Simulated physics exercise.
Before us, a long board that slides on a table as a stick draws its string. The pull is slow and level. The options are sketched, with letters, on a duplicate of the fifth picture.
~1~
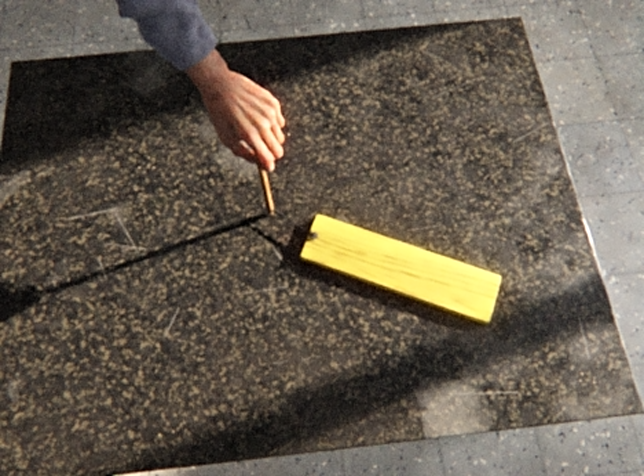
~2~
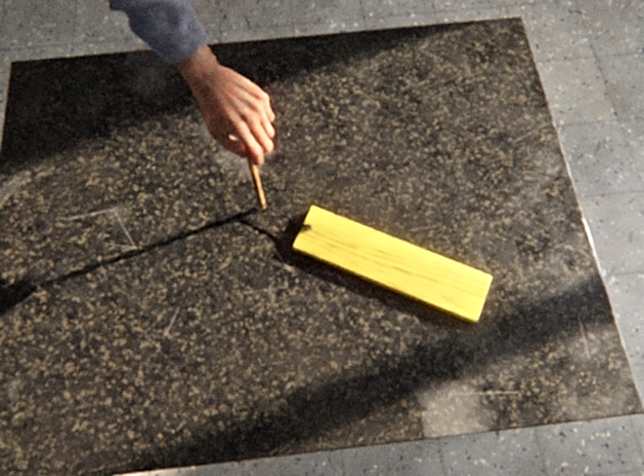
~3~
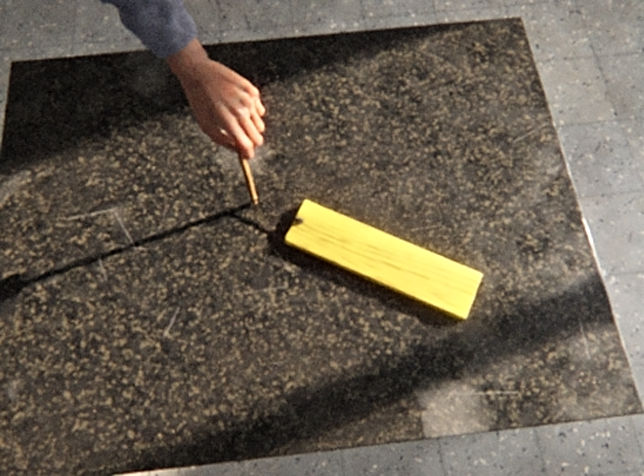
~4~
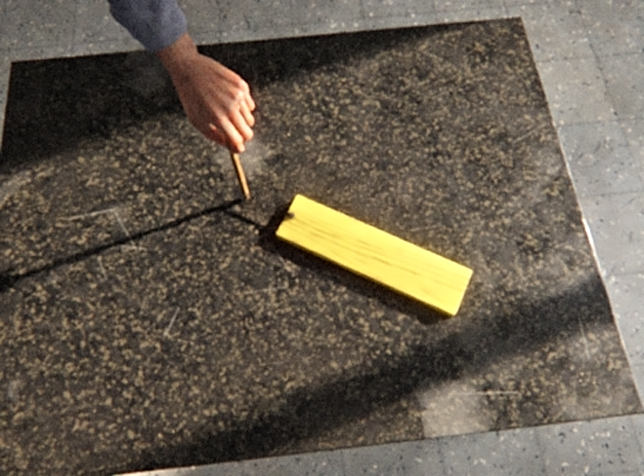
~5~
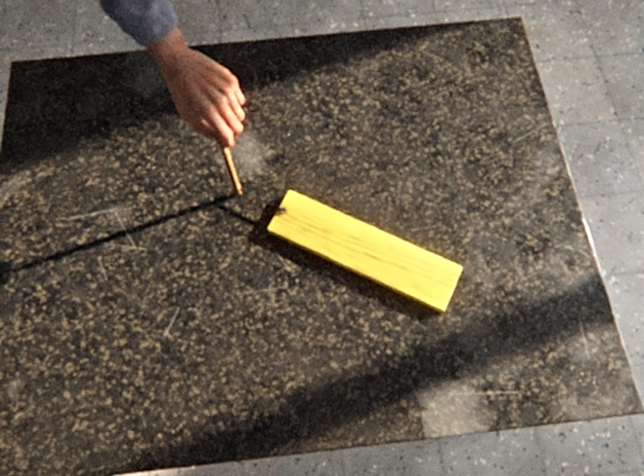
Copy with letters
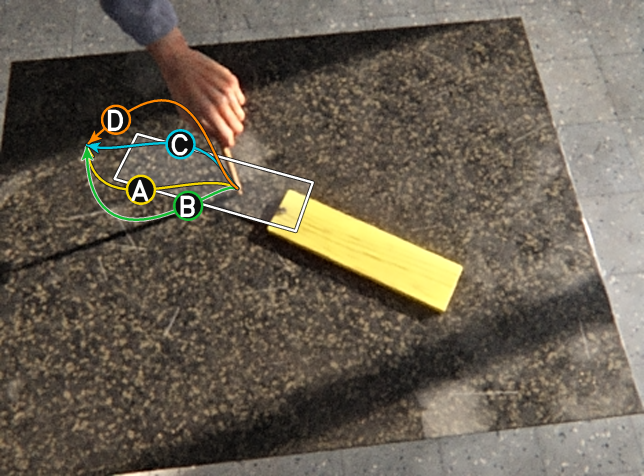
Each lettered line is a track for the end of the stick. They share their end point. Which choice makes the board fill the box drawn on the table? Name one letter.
Take C.
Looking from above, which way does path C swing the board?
On that path, anticlockwise.
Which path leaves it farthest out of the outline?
Path B.
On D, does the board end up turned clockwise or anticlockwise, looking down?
It turns anticlockwise.
On the copy, A from (237, 188) via (148, 190) to (87, 145); B from (237, 188) via (136, 220) to (87, 147); C from (237, 188) via (173, 143) to (87, 145); D from (237, 188) via (181, 105) to (88, 143); the outline at (213, 181).
On C. First, foot of the stick (199, 150), middle of the board (312, 217).
Then, foot of the stick (140, 146), middle of the board (261, 194).
Finally, foot of the stick (88, 146), middle of the board (213, 181); it lies in the outline.
By contrast, A leaves its middle at (203, 199); B leaves its middle at (196, 208); D leaves its middle at (218, 163).
